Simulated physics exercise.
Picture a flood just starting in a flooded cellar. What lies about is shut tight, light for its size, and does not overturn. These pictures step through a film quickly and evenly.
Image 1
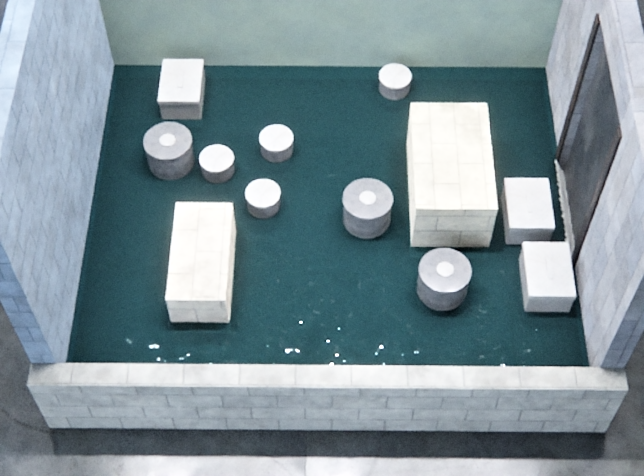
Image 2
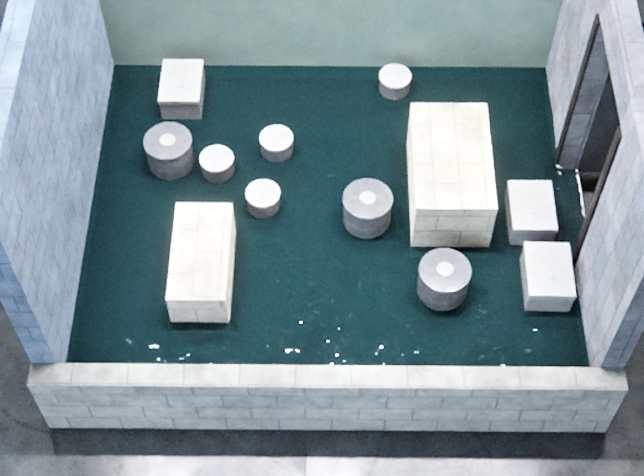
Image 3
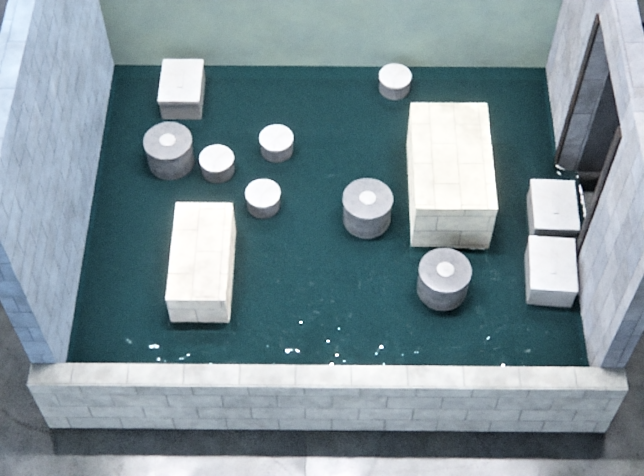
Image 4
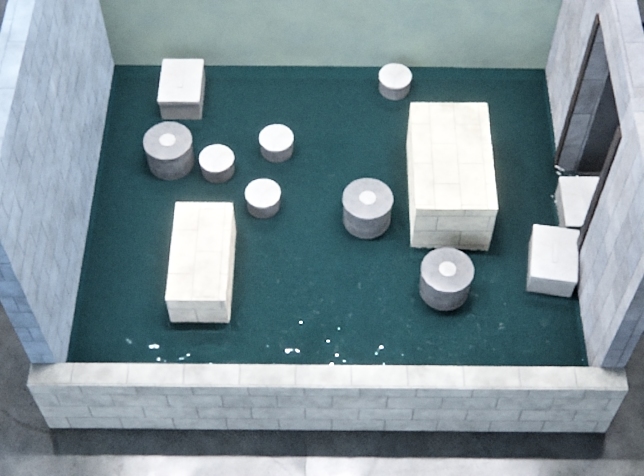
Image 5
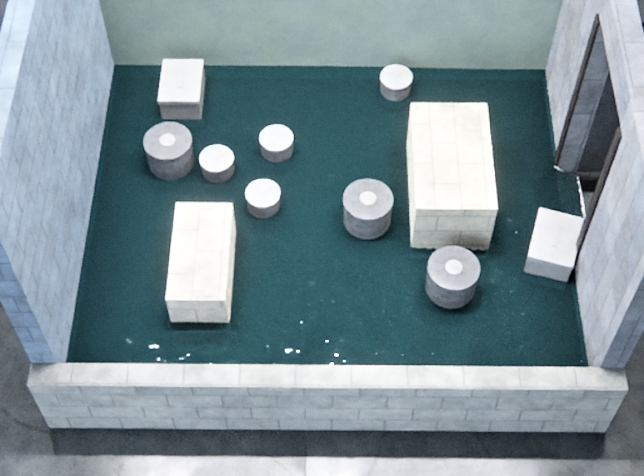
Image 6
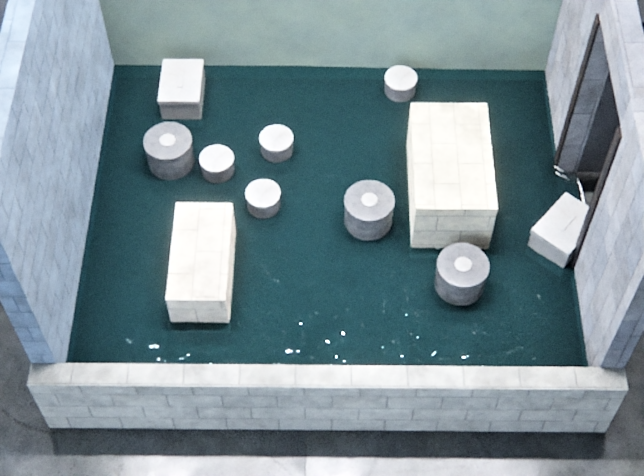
A white block slid right and out through the opening in the right wall, then a second one turned and shifted toward it, while a gray round tub drifted slightly right across the dark green floor.
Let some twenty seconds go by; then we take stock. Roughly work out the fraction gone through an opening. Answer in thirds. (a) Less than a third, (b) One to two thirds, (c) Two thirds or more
One to two thirds.
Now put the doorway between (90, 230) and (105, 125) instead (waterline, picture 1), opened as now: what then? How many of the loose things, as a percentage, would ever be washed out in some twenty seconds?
Something like 60 percent.
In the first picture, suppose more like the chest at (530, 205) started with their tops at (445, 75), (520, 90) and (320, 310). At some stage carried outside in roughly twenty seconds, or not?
One after the other: Washed out, carried outside, inside.
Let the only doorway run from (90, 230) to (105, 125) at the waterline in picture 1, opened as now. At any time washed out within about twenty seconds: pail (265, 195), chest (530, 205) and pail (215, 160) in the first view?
First lost, second trapped, third lost.
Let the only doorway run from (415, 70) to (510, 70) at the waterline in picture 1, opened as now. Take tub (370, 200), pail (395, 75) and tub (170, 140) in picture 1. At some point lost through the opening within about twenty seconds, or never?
One by one, that's lost, lost, not lost.
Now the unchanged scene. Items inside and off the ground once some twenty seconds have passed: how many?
The total is 1.
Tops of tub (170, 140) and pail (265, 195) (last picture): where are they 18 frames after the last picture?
My guess is close to (207, 141), then close to (319, 221).
A moment on, 2 of 10 are out; 8 afloat.
Next, 3 of 10 are out; 6 afloat.
Later, 5 of 10 are out; 1 afloat.
In the end, 5 of 10 are out; 1 afloat.
